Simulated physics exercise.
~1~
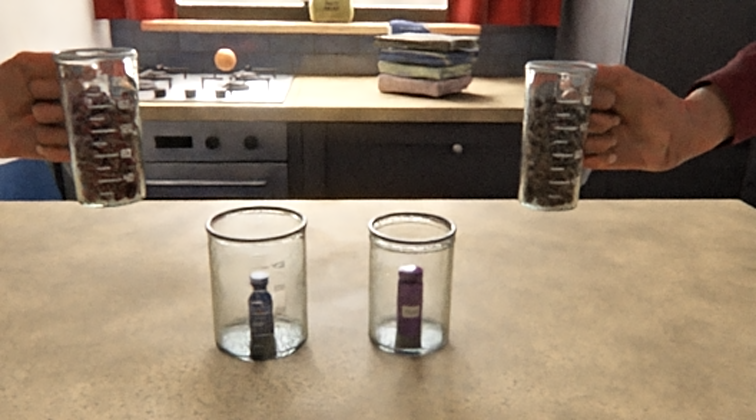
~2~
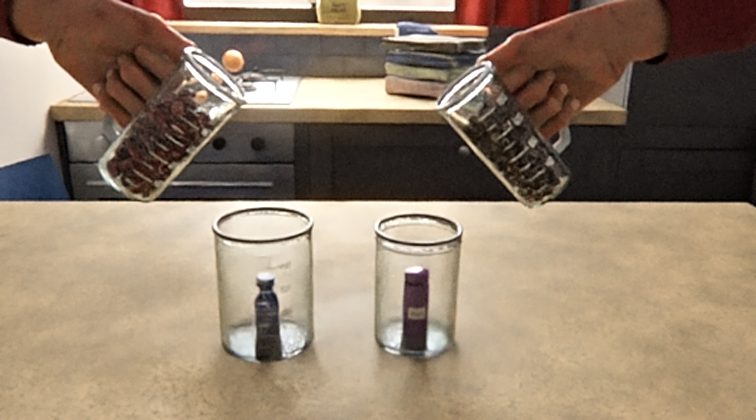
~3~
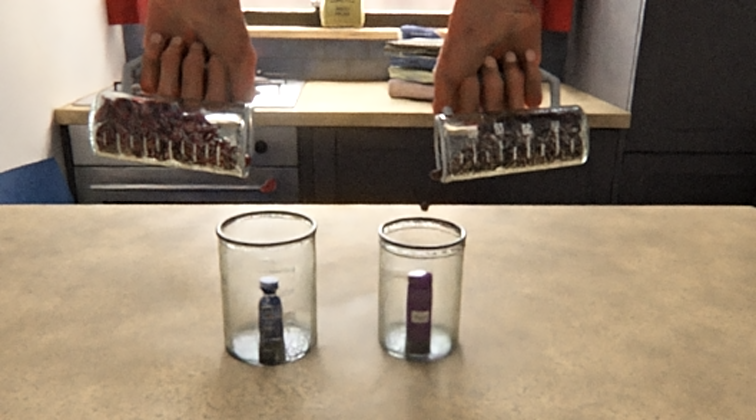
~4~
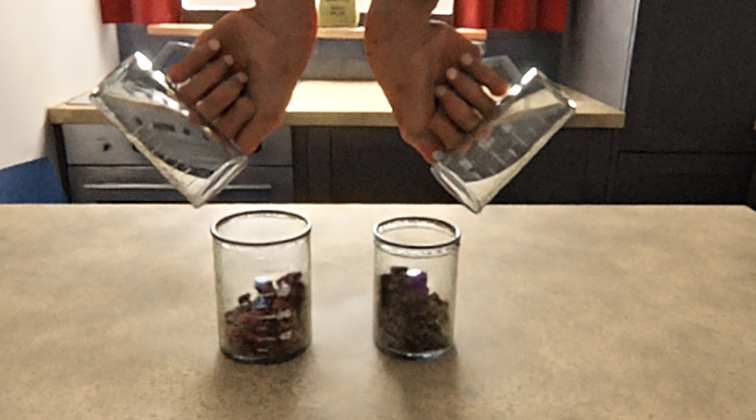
In a kitchen, two hands hold clear cups of dark, loose pieces above a counter, where two glass containers each have a small upright object inside, the right one purple. The hands bring the cups inward over the containers and begin to tilt them. Soon both cups lie on their sides, with nearly all of the pieces still in them. The hands tip them further, and the contents drop into the containers below. At the end the cups are empty, and the pieces are heaped around both objects, whose tops still show.
